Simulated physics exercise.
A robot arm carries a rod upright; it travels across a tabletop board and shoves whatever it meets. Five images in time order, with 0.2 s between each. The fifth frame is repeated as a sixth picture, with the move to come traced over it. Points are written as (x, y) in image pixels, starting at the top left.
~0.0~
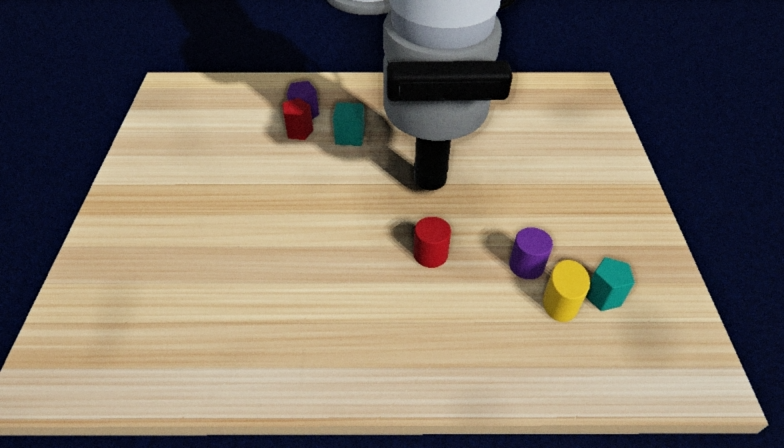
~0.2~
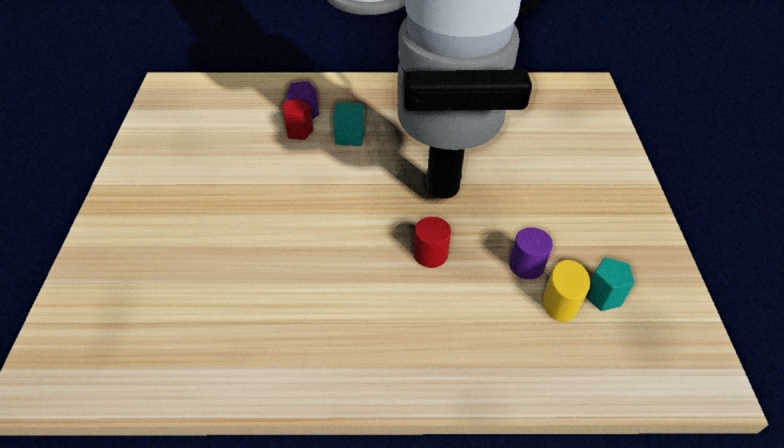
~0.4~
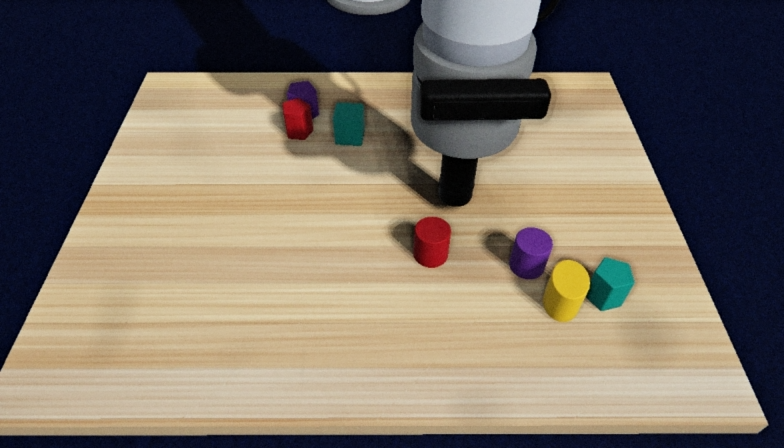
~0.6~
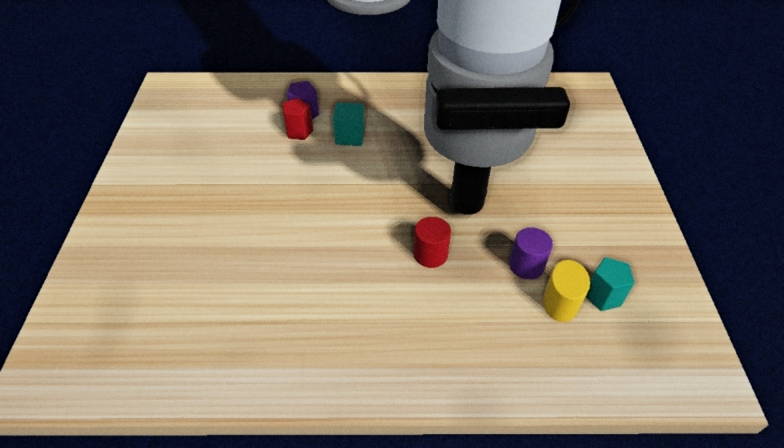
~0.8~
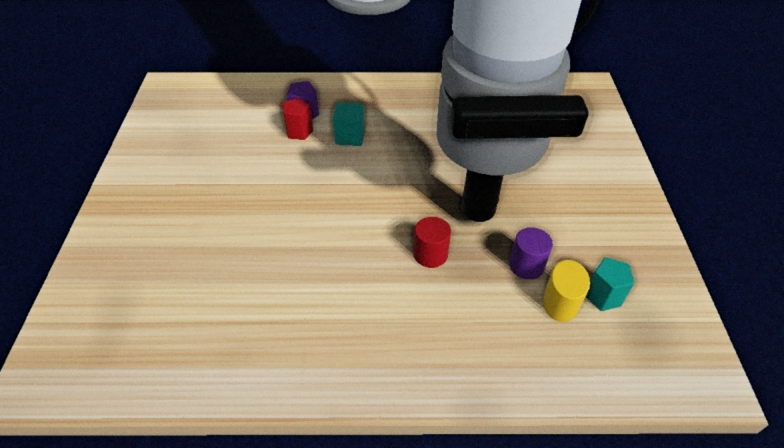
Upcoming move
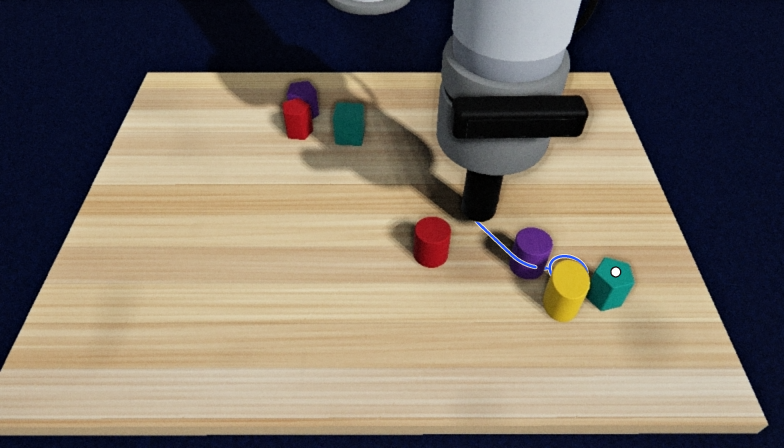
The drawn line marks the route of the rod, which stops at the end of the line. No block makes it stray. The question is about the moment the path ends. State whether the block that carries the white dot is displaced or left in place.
The block that carries the white dot will be pushed away from where it stands.
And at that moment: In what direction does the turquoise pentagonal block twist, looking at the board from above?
It twists against the clock when seen from above.
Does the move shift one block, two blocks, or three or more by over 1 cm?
In total, three or more blocks get moved by over 1 cm.
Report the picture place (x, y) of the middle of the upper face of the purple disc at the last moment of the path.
Its top middle is near (604, 274).
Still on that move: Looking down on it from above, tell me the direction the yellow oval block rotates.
It makes a clockwise turn.
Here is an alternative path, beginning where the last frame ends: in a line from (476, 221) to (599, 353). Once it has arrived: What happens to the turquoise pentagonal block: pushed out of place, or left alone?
It is carried off its spot.
Drawn move, from (476, 221) via (500, 244) and (530, 266), ending at (568, 271); the dot is on the turquoise pentagonal block.
On the path given first. One third of the way, rod at (503, 233); nothing pushed yet.
Two thirds of the way, rod at (534, 255); purple disc at (572, 262); yellow oval block at (590, 294), turned 35° clockwise.
At the end, rod at (573, 260); red disc still; purple disc at (604, 274); yellow oval block at (600, 305), turned 65° clockwise; turquoise pentagonal block at (644, 282), turned 40° anticlockwise.
